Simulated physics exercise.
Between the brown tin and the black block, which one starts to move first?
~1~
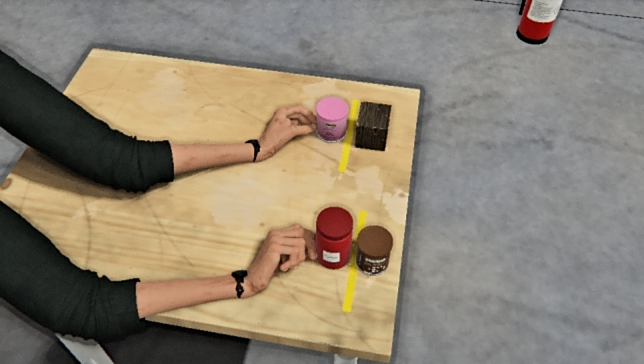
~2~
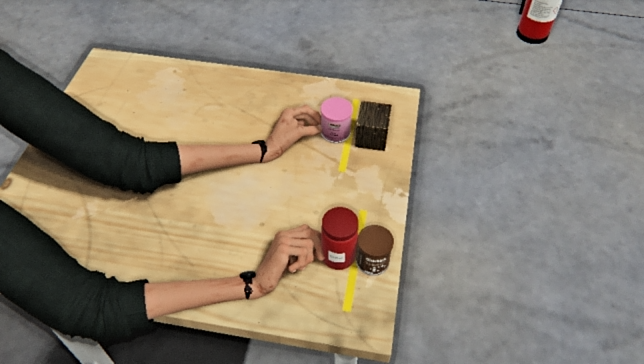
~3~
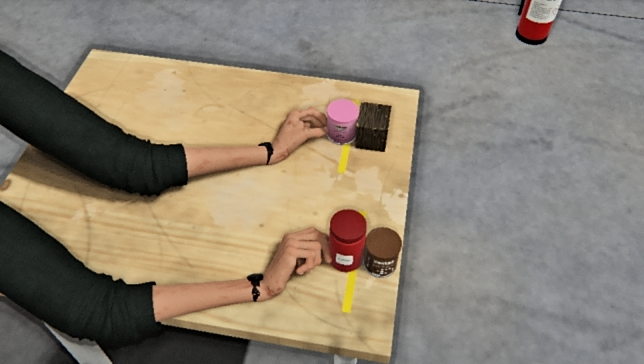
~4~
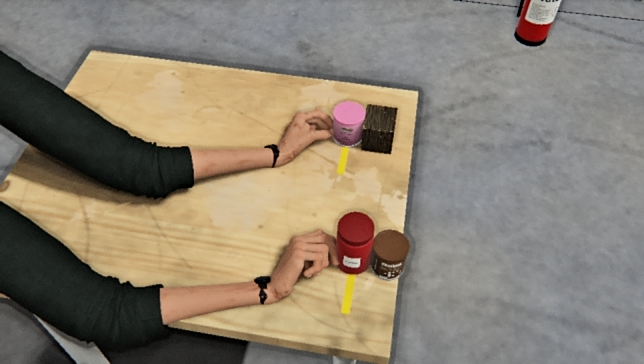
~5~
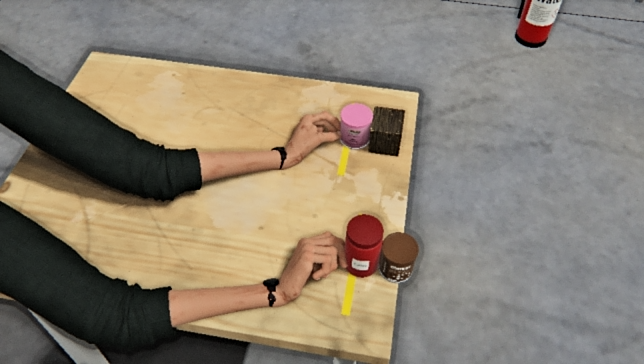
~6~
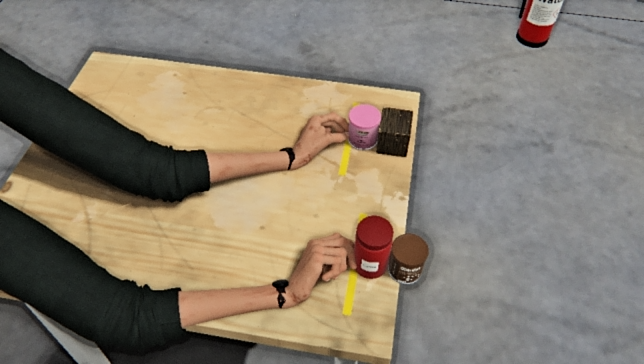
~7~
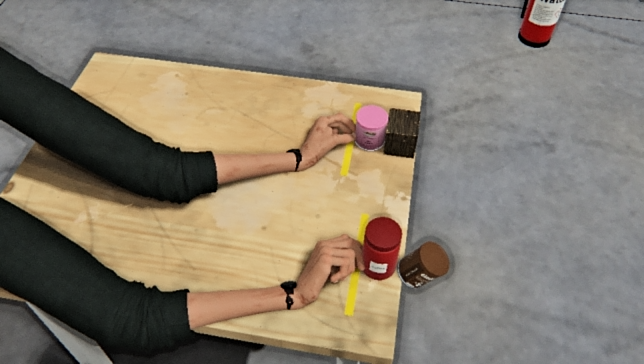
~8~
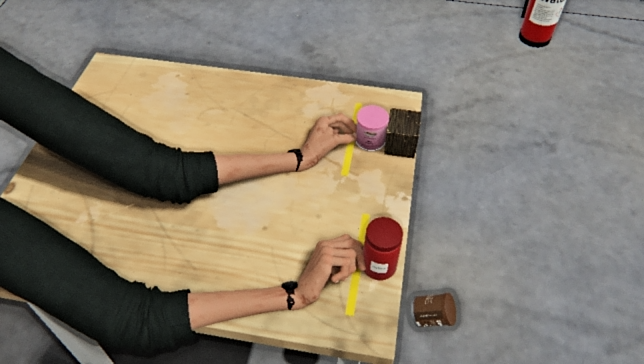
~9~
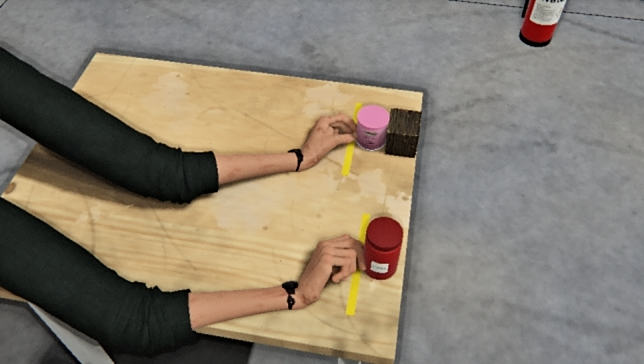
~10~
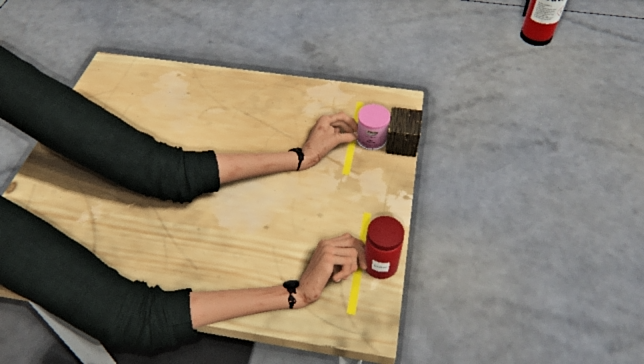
The brown tin starts to move first, and the black block begins sliding toward the edge a little later.
